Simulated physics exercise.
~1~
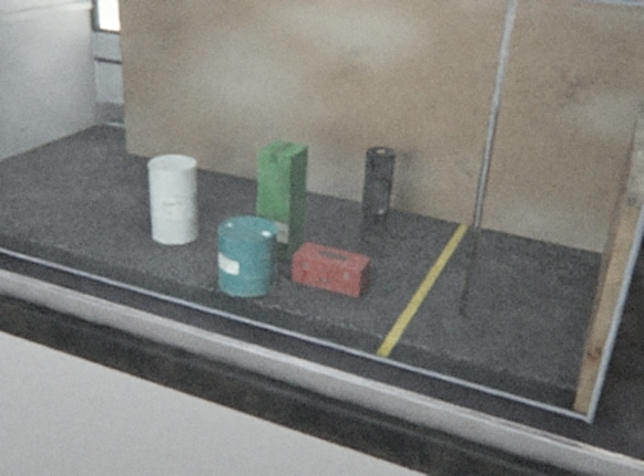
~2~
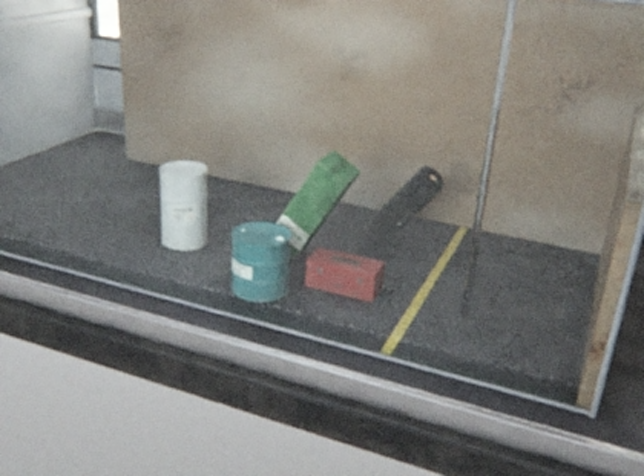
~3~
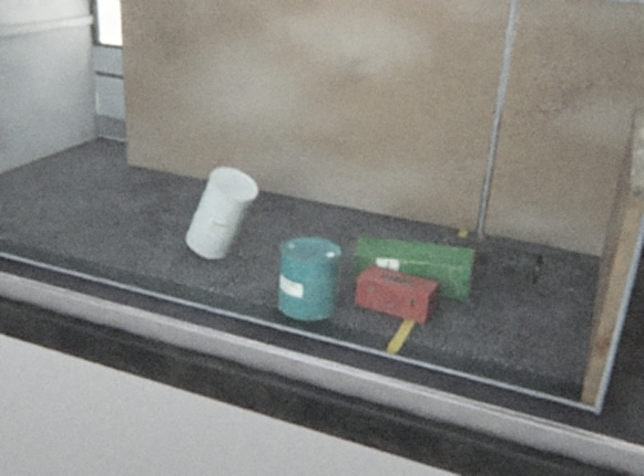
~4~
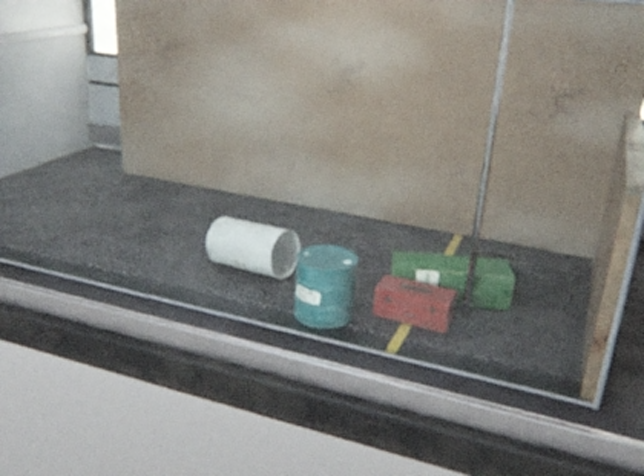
A tall green box tips over to the right on the dark floor of a bay, seen from slightly above through an open side, with a tan wall behind. At first it stands behind a teal drum and a red toolbox, with a white drum at left, a black roll at right and a yellow line beyond. The green box and black roll lean together, then fall as everything slides right. The white drum tilts and topples onto its side. Finally, the green box lies across the yellow line behind the toolbox, while both drums remain short of it.
